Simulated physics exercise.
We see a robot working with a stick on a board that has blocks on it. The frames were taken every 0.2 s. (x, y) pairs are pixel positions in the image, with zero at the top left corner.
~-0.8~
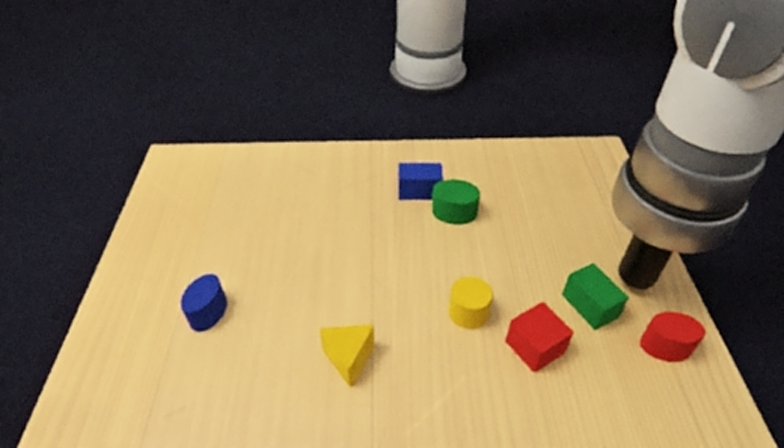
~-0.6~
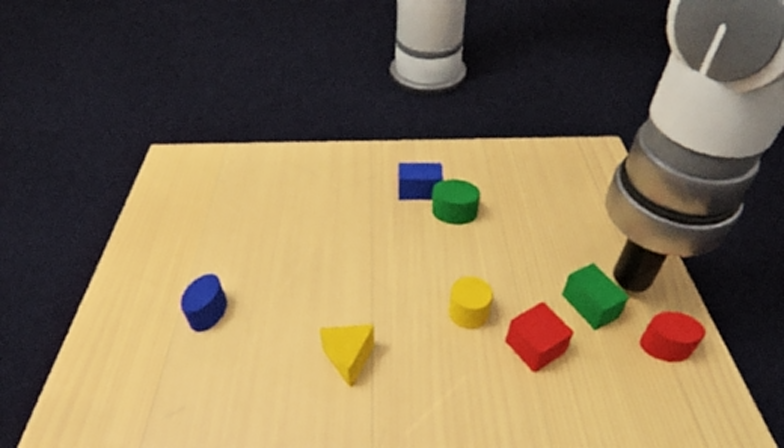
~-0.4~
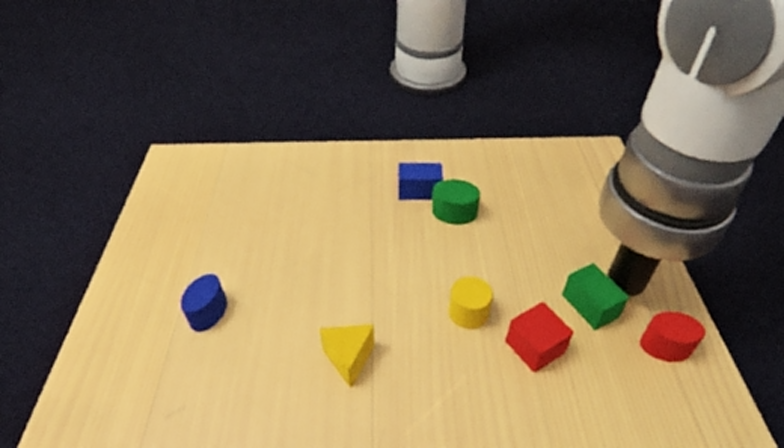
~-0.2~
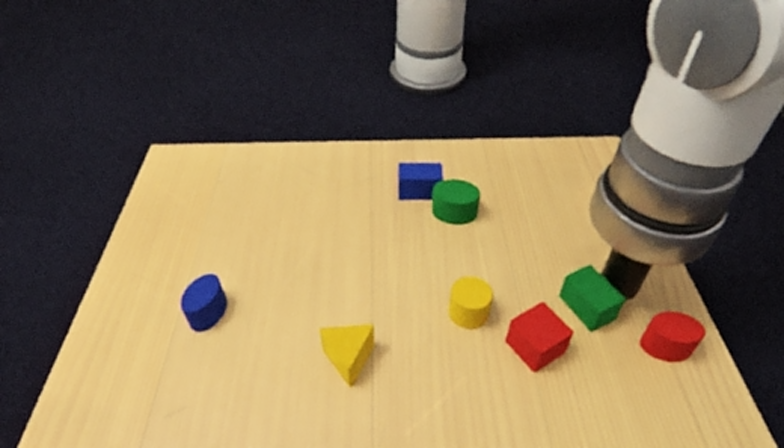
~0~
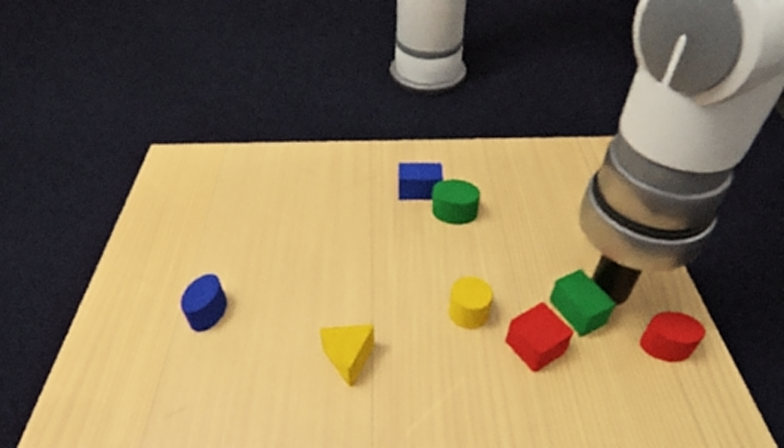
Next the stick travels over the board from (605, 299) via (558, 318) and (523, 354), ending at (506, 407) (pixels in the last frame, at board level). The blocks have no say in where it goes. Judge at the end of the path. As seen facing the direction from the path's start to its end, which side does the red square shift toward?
The answer is right.
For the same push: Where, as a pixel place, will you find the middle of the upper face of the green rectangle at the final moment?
I predict (471, 399).
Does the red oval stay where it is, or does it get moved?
It sits in its place.
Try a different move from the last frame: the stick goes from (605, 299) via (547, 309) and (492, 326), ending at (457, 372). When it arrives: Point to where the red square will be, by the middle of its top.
The top centre is at (516, 420).
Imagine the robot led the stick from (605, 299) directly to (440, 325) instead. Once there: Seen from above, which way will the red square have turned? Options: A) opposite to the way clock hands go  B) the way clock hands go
The correct letter is A.
The first path, step by step. One third of the way, stick at (560, 310); red square at (518, 346); green rectangle at (536, 316), turned 15° anticlockwise.
Two thirds of the way, stick at (526, 346); red square at (474, 385); green rectangle at (498, 353).
At the end, stick at (509, 399); yellow circular block still; red square at (429, 418), turned 25° clockwise; green rectangle at (471, 399), turned 15° clockwise; red oval still.
